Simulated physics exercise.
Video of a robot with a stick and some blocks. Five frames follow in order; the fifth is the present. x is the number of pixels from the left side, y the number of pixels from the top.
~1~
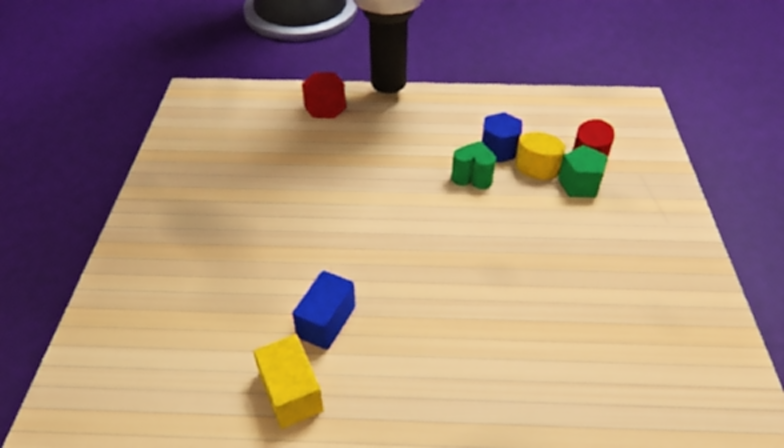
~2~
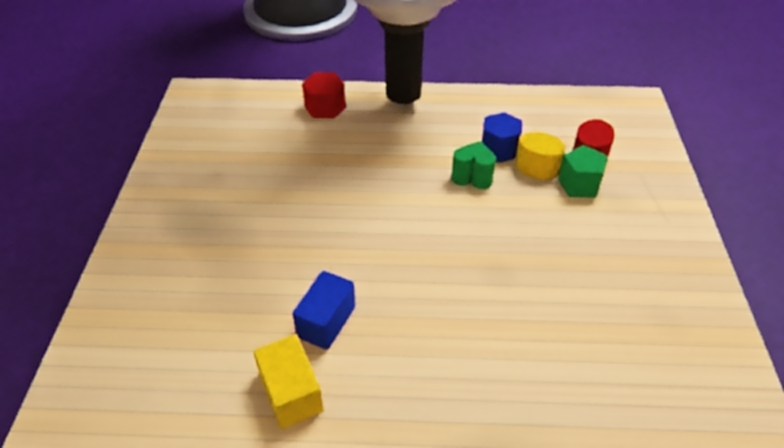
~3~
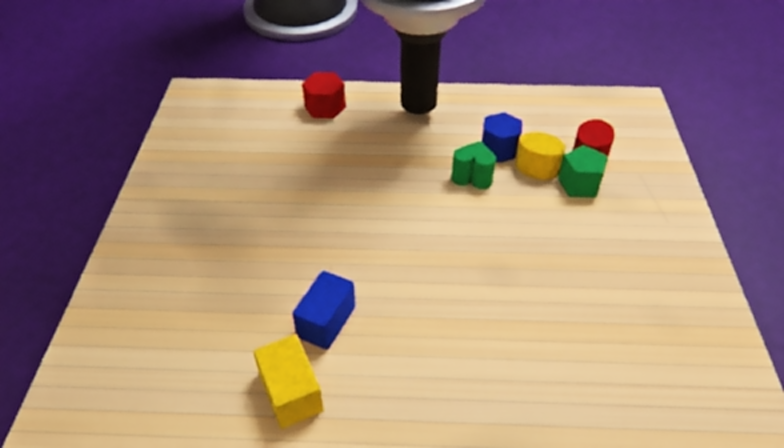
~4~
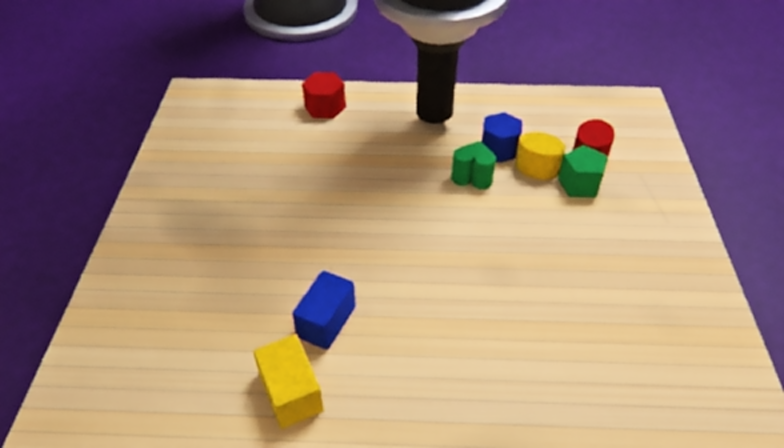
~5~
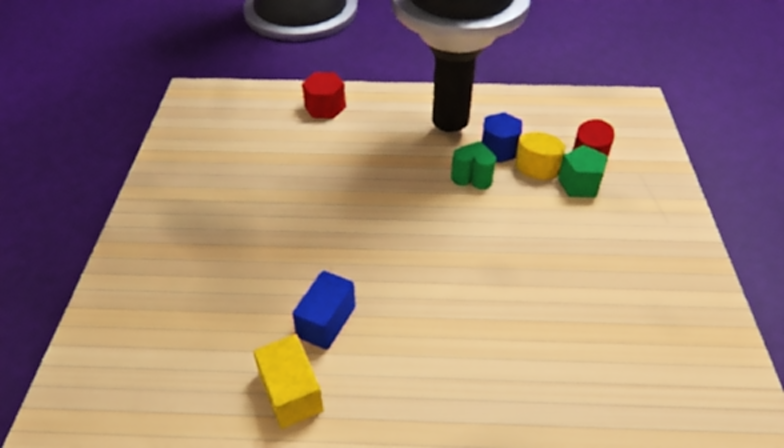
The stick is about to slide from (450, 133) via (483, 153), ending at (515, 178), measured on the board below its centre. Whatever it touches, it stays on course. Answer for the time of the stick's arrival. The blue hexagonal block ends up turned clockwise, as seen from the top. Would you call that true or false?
False - the claim does not hold.
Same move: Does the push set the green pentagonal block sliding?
Going by the path, yes.
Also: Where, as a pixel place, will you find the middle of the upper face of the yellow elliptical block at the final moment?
So, by the moment the path ends, you'll find the top centre of the yellow elliptical block at (574, 146).
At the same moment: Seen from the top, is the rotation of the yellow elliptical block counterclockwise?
No, that is not what happens.
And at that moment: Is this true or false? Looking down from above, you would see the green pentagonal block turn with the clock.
That statement is not accurate.
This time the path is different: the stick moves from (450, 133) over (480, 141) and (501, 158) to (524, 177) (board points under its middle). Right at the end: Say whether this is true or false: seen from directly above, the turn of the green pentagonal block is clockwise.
False - the claim does not hold.
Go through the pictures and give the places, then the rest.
Tip of the stick (389, 83), middles of tops, green heart-shaped block (475, 153), blue hexagonal block (503, 124), yellow elliptical block (543, 142), green pentagonal block (587, 159), in the first picture.
Stick (403, 94), nothing pushed, in the second picture.
Stick (419, 104), nothing pushed, in the third picture.
Stick (435, 112), nothing pushed, in the fourth picture.
Stick (451, 121), green heart-shaped block (475, 153), blue hexagonal block (503, 124), yellow elliptical block (543, 142), green pentagonal block (587, 159), in the fifth picture.
On the path given first. Halfway along, stick (485, 142); blue hexagonal block (529, 128), turned 40° anticlockwise; yellow elliptical block (563, 147), turned 50° clockwise; green pentagonal block (599, 167), turned 30° anticlockwise.
At the end, stick (517, 166); green heart-shaped block (480, 162), turned 60° clockwise; blue hexagonal block (541, 130), turned 95° anticlockwise; yellow elliptical block (574, 146), turned 85° clockwise; green pentagonal block (604, 171), turned 35° anticlockwise.
